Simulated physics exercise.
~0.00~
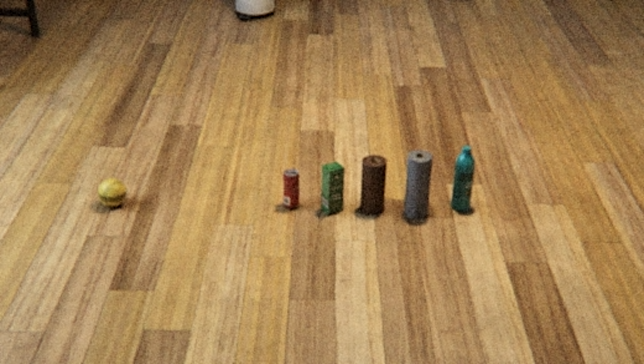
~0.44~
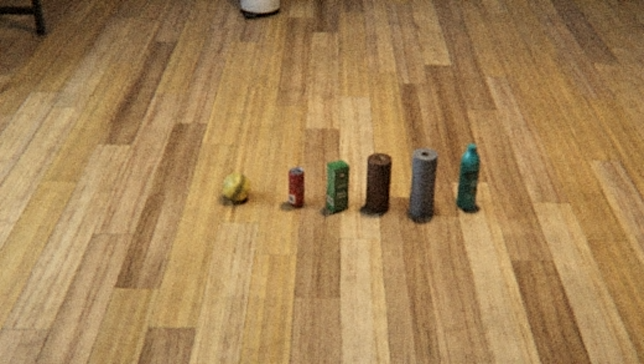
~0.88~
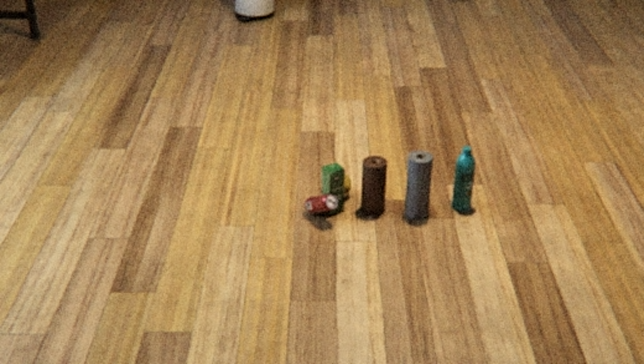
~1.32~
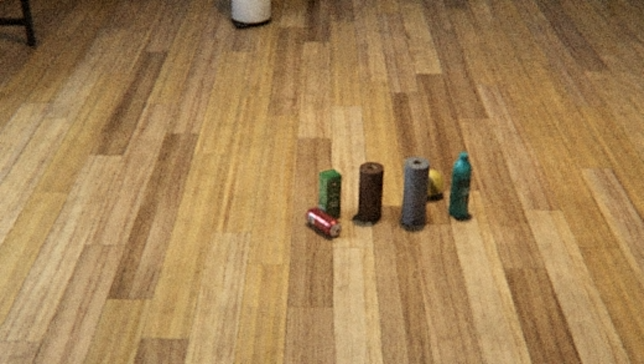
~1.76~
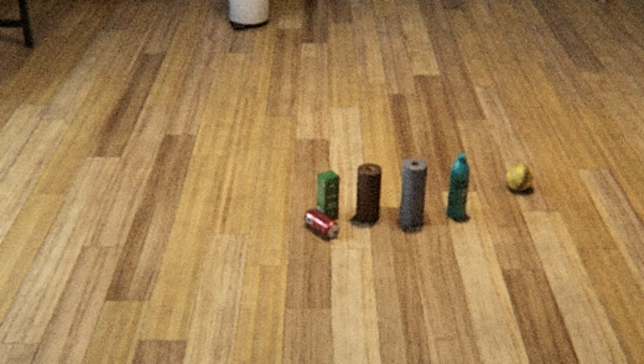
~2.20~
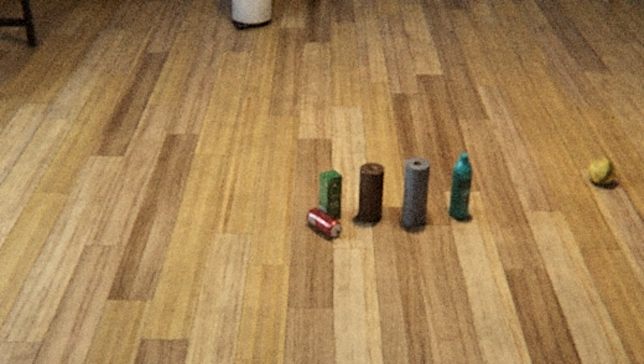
The clip opens on a wooden floor where a yellow ball sits to the left of a row made up of a small red can, a green carton, a brown roll, a grey roll and a turquoise bottle. The ball moves right toward the can at the near end of the row. It reaches the can, which tips over beside the carton. The ball carries on behind the rolls and the bottle, then comes out past the right end. It keeps moving toward the right side, while the can lies on its side and the other four items remain upright.
